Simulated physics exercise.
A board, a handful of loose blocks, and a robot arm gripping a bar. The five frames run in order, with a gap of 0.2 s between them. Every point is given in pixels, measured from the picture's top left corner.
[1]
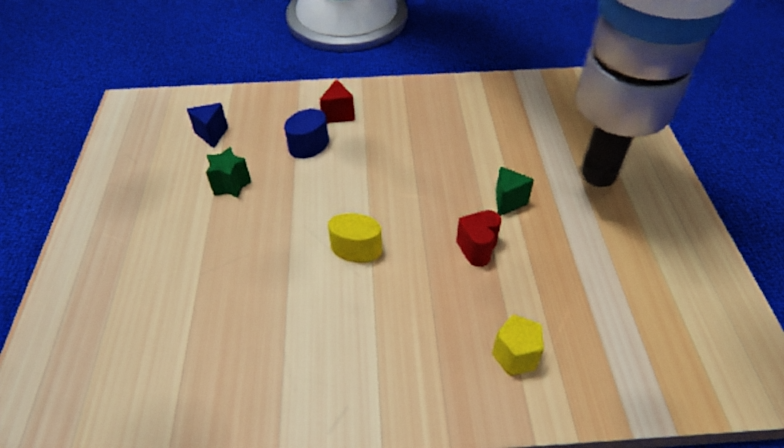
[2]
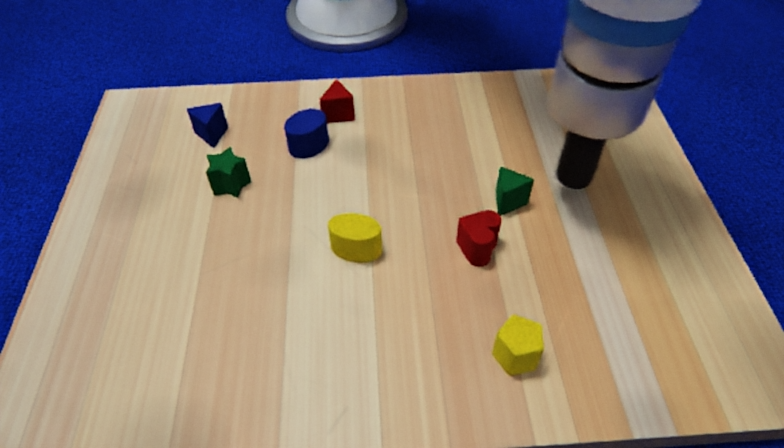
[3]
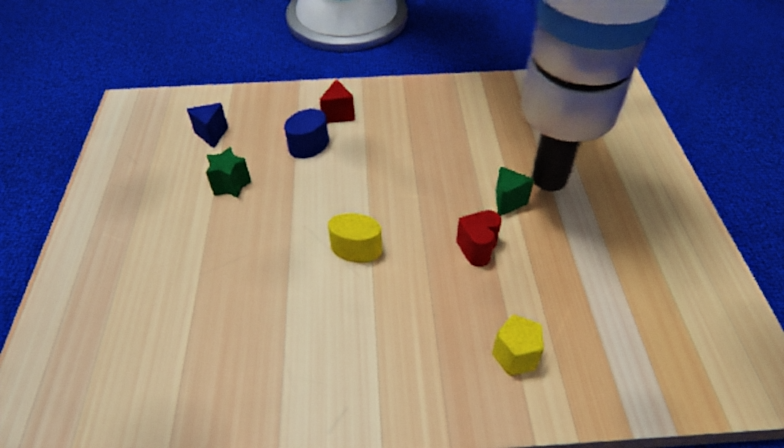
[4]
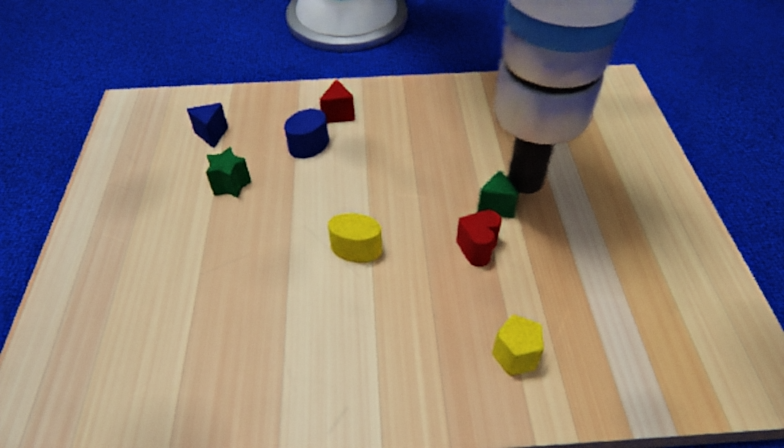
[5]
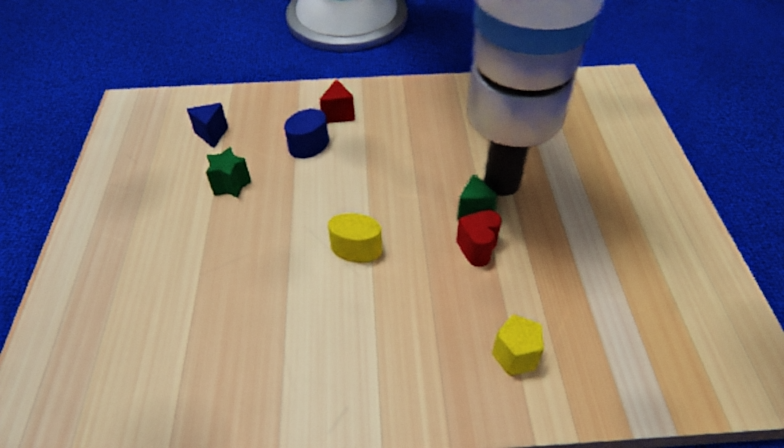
On a wooden board scattered with small colored blocks, a robot arm moved its dark bar leftward to the green triangular block and pushed it a short way left, just behind the red heart.
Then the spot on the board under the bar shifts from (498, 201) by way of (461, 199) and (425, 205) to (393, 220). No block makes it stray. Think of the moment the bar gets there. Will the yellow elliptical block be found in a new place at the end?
No, it doesn't check out.
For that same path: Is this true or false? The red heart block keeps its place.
My answer: True.
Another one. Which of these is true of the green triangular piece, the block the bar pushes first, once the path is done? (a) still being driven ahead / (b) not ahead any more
I choose b.
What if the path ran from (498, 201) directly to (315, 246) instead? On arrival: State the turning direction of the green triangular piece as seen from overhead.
Looking down on the board, it turns counter-clockwise.
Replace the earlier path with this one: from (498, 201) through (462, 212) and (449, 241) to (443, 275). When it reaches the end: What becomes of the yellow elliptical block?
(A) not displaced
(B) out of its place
The answer is A.
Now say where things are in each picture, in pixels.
Bar's lower end at (598, 175); yellow elliptical block at (354, 225); green triangular piece at (513, 178); red heart block at (482, 224), in the first frame.
Bar at (573, 177); blocks still, in the second frame.
Bar at (549, 180); blocks still, in the third frame.
Bar at (525, 182); green triangular piece at (500, 184), in the fourth frame.
Bar at (502, 184); yellow elliptical block at (354, 225); green triangular piece at (477, 188); red heart block at (482, 224), in the fifth frame.
On the path given first. One third of the way, bar at (462, 182); green triangular piece at (450, 195), turned 30° anticlockwise.
Two thirds of the way, bar at (426, 188); green triangular piece at (436, 203), turned 70° anticlockwise.
At the end, bar at (393, 203); yellow elliptical block still; green triangular piece at (434, 205), turned 85° anticlockwise; red heart block still.
